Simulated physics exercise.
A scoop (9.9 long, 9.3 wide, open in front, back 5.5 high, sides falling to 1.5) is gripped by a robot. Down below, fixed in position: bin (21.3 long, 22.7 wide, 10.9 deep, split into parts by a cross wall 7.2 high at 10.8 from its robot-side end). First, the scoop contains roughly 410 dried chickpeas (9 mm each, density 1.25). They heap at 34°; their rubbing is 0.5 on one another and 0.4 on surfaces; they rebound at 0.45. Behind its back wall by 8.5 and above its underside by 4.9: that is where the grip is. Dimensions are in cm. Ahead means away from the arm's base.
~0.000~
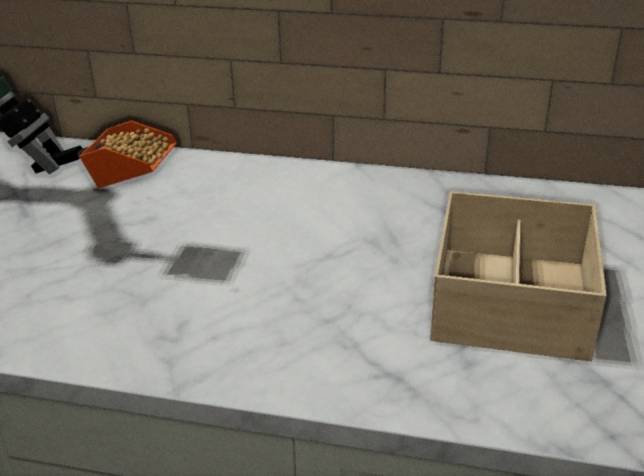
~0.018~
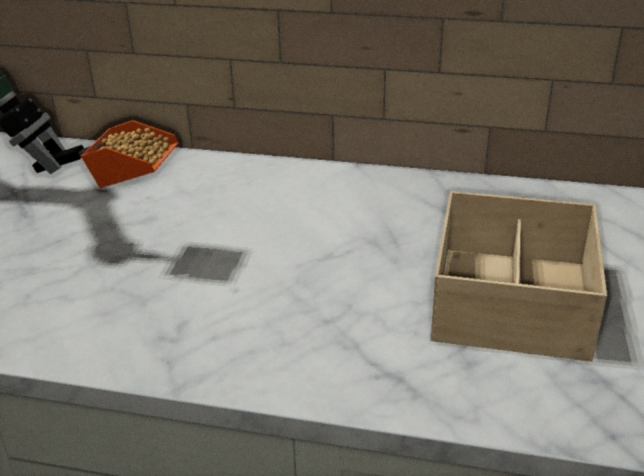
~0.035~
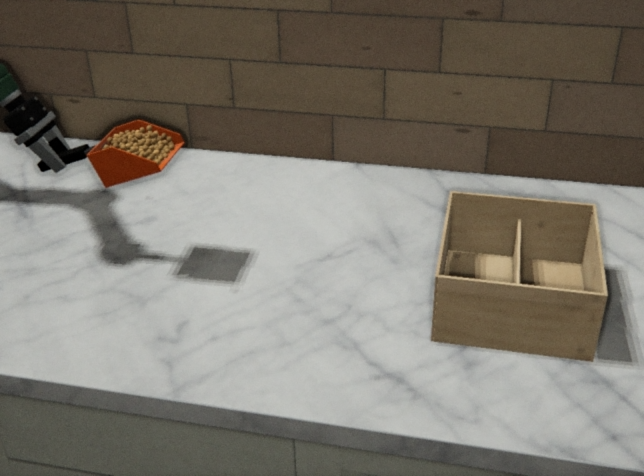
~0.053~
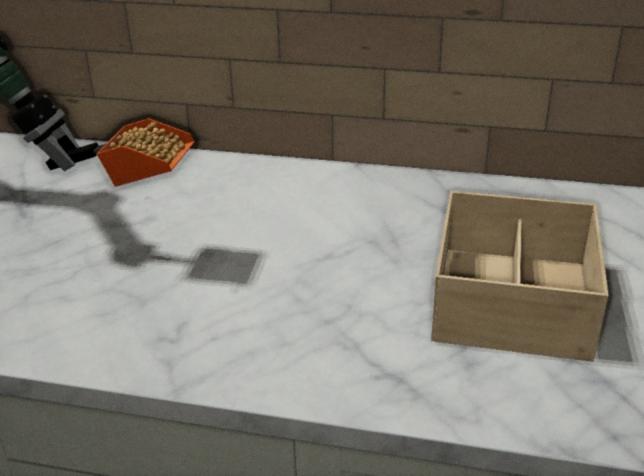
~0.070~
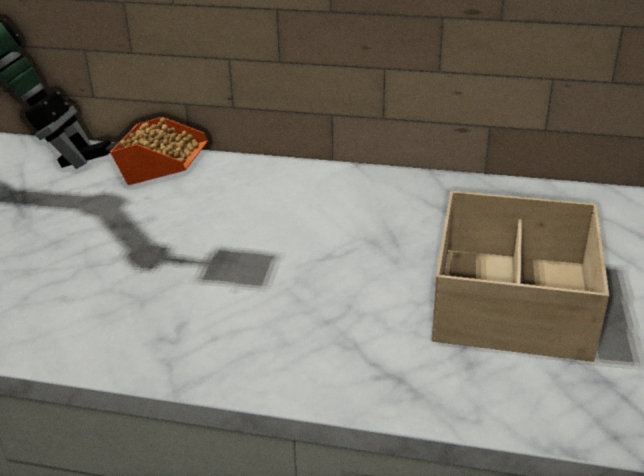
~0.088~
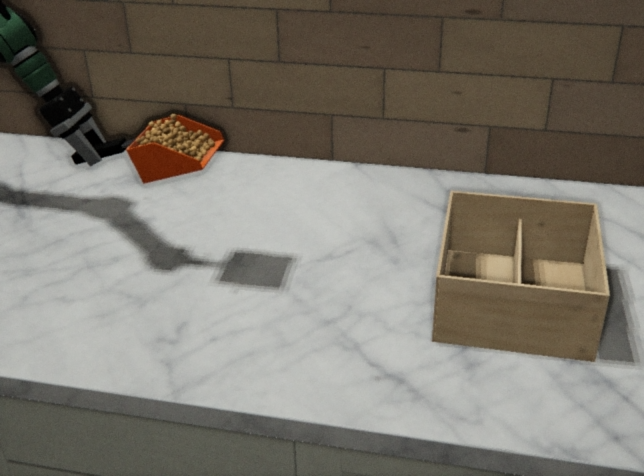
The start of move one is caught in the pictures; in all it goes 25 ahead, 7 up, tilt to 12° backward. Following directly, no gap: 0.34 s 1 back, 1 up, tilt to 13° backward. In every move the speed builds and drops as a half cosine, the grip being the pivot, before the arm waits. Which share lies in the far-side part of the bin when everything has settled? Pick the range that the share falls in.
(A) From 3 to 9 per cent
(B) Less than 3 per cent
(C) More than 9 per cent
C, more than 9 per cent.
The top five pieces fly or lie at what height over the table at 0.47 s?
Some 24 cm.
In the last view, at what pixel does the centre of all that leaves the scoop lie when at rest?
Estimated centre at around (480, 292).
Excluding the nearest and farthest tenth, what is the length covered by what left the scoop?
It covers roughly 26 centimetres.
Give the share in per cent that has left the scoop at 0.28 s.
About 70 per cent.
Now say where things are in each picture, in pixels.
In the first picture, scoop floor at (132, 165), tilted 22° backward; upper third of the load around (129, 148), from x 90 to 165, top at y 130; 406 on the scoop.
In the second picture, scoop floor at (134, 165), tilted 22° backward; upper third of the load around (128, 148), from x 95 to 165, top at y 130.
In the third picture, scoop floor at (140, 164), tilted 21° backward; upper third of the load around (133, 146), from x 100 to 170, top at y 130.
In the fourth picture, scoop floor at (150, 163), tilted 21° backward; upper third of the load around (141, 144), from x 110 to 180, top at y 125.
In the fifth picture, scoop floor at (163, 162), tilted 20° backward; upper third of the load around (152, 142), from x 120 to 195, top at y 120.
In the sixth picture, scoop floor at (178, 161), tilted 19° backward; upper third of the load around (167, 140), from x 140 to 210, top at y 115; 406 on the scoop.
After 0.28 s, tilted 12° backward, highest piece 27 above the table; 122 on the scoop, 284 in flight or on a rim.
After 0.47 s, tilted 13° backward, highest piece 25 above the table; 155 in the robot-side part, 69 in the far-side part, 39 on the scoop, 29 on the table or floor, 114 in flight or on a rim.
After 0.77 s, tilted 13° backward, highest piece 24 above the table; 155 in the robot-side part, 141 on the table or floor, 69 in the far-side part, 39 on the scoop, 2 in flight or on a rim.
After 1.82 s, tilted 13° backward, highest piece 24 above the table; 155 in the robot-side part, 143 on the table or floor, 69 in the far-side part, 39 on the scoop.
At rest, 155 in the robot-side part, 143 on the table or floor, 69 in the far-side part, 39 on the scoop. That is 17 % in the far-side part of the bin.
